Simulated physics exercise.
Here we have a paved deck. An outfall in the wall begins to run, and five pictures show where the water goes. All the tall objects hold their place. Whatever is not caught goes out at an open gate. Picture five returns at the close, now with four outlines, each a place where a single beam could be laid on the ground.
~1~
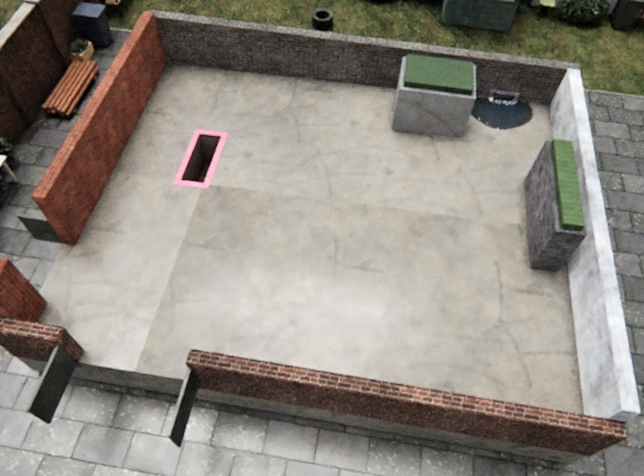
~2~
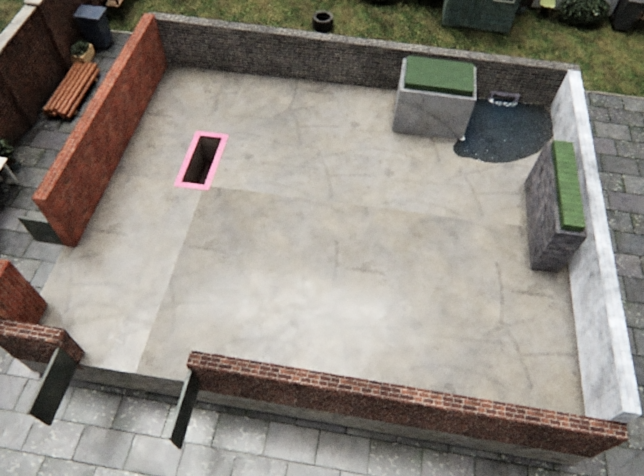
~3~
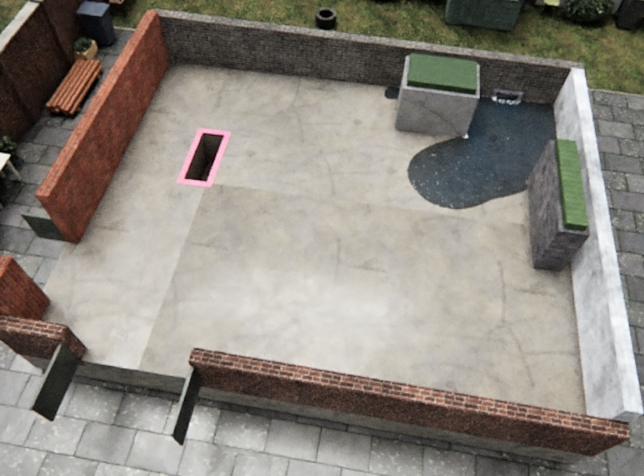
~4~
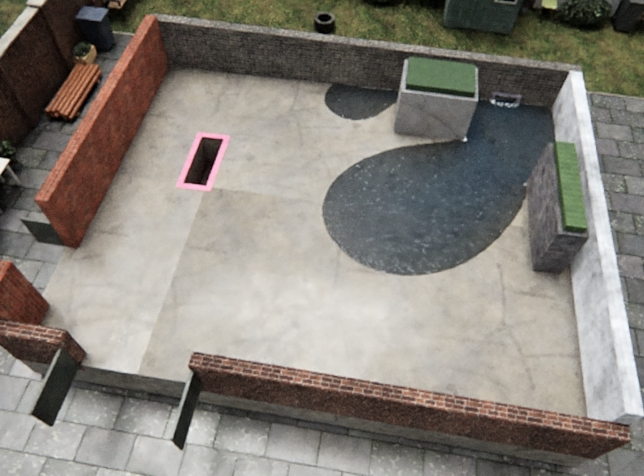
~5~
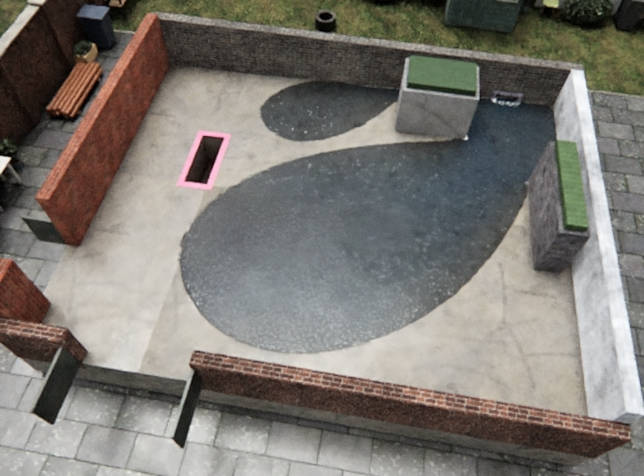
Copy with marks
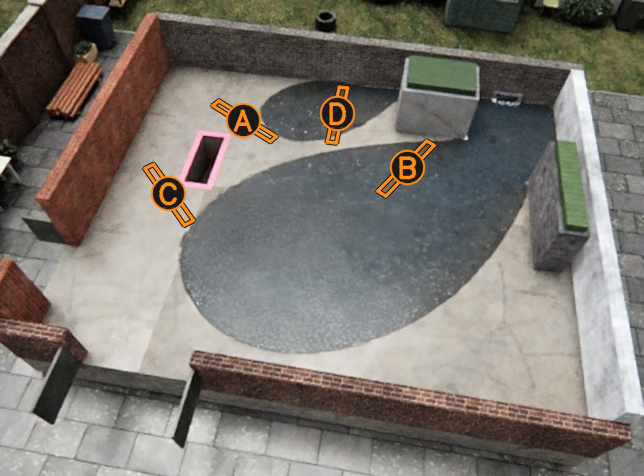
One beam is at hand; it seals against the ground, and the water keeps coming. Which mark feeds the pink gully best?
C is best.
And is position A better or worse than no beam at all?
It is worse.
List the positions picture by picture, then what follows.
Outfall at (503, 96); pink gully at (202, 158); open gate at (62, 273); open gate at (141, 359); water covers 2 % of the ground and shows as far out as (500, 125); pink gully still dry.
Water covers 6 % of the ground and shows as far out as (476, 156); pink gully still dry.
Water covers 12 % of the ground and shows as far out as (445, 203); pink gully still dry.
Water covers 23 % of the ground and shows as far out as (346, 246); pink gully still dry.
Water covers 44 % of the ground and shows as far out as (188, 285); pink gully still dry.
On the marked copy, A from (215, 103) to (273, 139); B from (381, 193) to (430, 143); C from (149, 166) to (188, 222); D from (331, 142) to (343, 87).
With A, about 6 % of the stream runs into the pink gully, about 92 % out by the gates.
With B, about 6 % of the stream runs into the pink gully, about 92 % out by the gates.
With C, about 12 % of the stream runs into the pink gully, about 87 % out by the gates.
With D, about 7 % of the stream runs into the pink gully, about 92 % out by the gates.
